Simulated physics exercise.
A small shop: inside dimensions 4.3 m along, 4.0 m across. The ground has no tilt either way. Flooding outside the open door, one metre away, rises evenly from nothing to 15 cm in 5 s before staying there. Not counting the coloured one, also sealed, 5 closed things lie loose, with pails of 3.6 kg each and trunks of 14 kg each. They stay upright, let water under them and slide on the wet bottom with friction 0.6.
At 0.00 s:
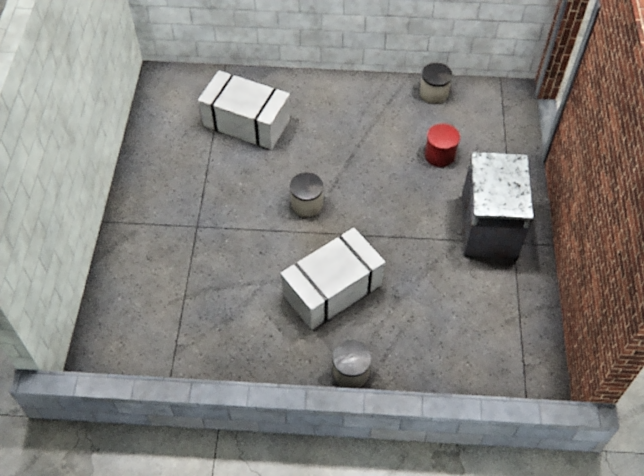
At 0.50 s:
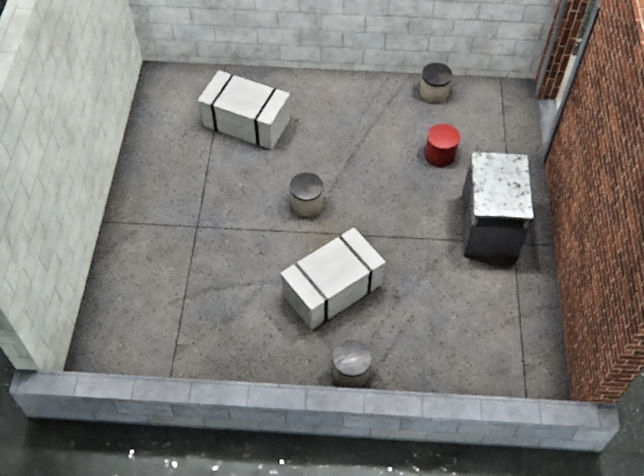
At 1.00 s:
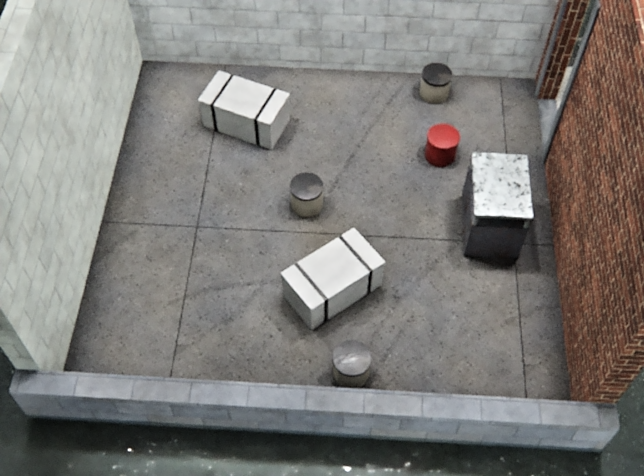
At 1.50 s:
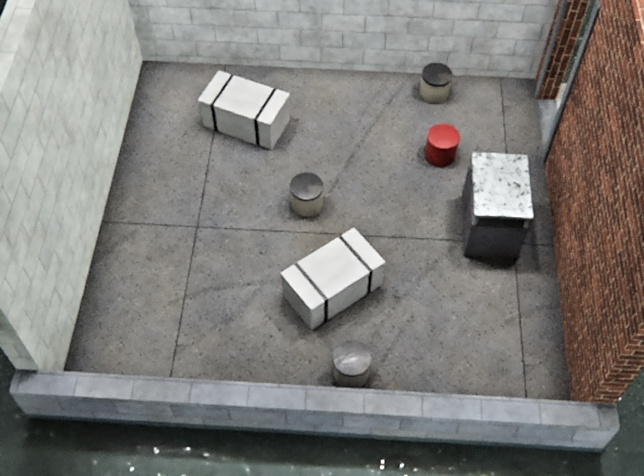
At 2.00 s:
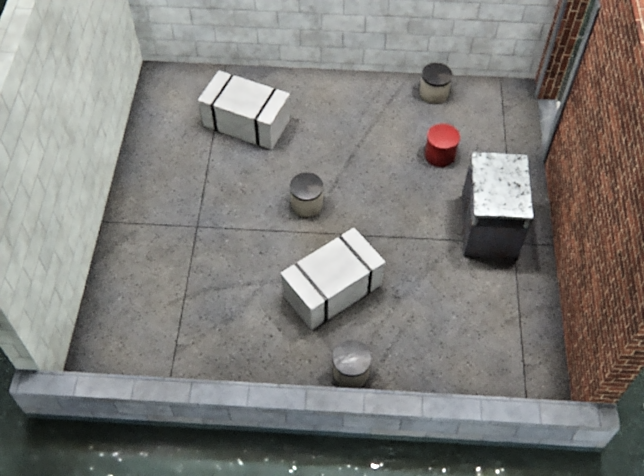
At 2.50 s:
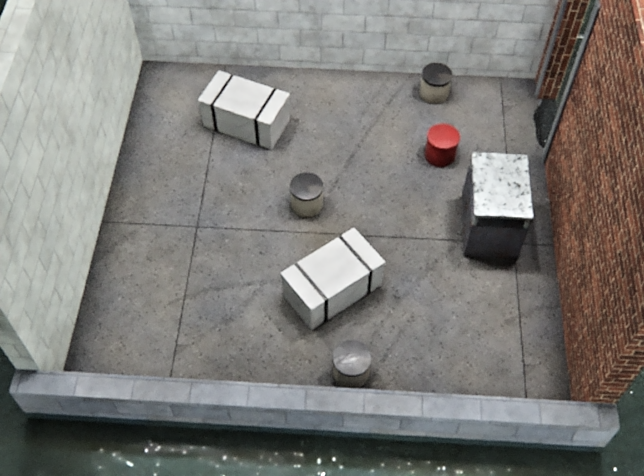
Dark water appears outside the low front wall while the pails and trunks stay still.
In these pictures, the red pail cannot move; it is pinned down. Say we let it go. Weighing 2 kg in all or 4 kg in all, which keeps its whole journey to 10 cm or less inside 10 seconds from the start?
It moves too much either way.
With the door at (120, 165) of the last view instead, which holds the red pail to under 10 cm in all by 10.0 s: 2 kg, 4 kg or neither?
The answer is that only the greater mass suffices.
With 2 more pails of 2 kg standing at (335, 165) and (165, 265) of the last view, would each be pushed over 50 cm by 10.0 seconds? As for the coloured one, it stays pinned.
First stays inside, then stays inside.
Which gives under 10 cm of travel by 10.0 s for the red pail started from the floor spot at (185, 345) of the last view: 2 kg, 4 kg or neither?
So both weights work.
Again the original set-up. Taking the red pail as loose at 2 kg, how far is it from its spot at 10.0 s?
I'd put it at about 250 cm.
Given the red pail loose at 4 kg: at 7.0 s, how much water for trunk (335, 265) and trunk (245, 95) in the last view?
Roughly 1 and 3 cm.
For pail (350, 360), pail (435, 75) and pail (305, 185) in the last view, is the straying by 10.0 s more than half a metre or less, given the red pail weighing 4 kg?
Below, beyond, below.
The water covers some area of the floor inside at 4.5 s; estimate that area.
At that time the wet patch spans about 2.5 m2.
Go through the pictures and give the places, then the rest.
The first frame shows the red pail at (444, 136) rests on the ground; 0.0 m2 under water; 0 of 6 have shifted.
The second frame shows the red pail at (444, 136), on the bottom; water covers 0.0 m2; 0 of 6 have shifted.
The third frame shows the red pail at (444, 136) rests on the ground; 0.0 m2 under water; 0 of 6 have shifted.
The fourth frame shows the red pail at (444, 136), on the bottom; 0.0 m2 under water; 0 of 6 have shifted.
The fifth frame shows the red pail at (444, 136), on the bottom; 0.0 m2 under water; 0 of 6 have shifted.
The sixth frame shows the red pail at (444, 136), on the bottom; water covers 0.0 m2; 0 of 6 have shifted.
After 3.5 s the red pail would be 0 cm from its start with 2 kg and 0 cm from its start with 4 kg; 0 cm of water round it then.
After 4.5 s the red pail would be 12 cm from its start with 2 kg and 0 cm from its start with 4 kg; 3 cm of water round it then.
After 7.0 s the red pail would be 117 cm from its start with 2 kg and 35 cm from its start with 4 kg; 3 cm of water round it then.
After 10.0 s the red pail would be 244 cm from its start with 2 kg and 57 cm from its start with 4 kg; 4 cm of water round it then.
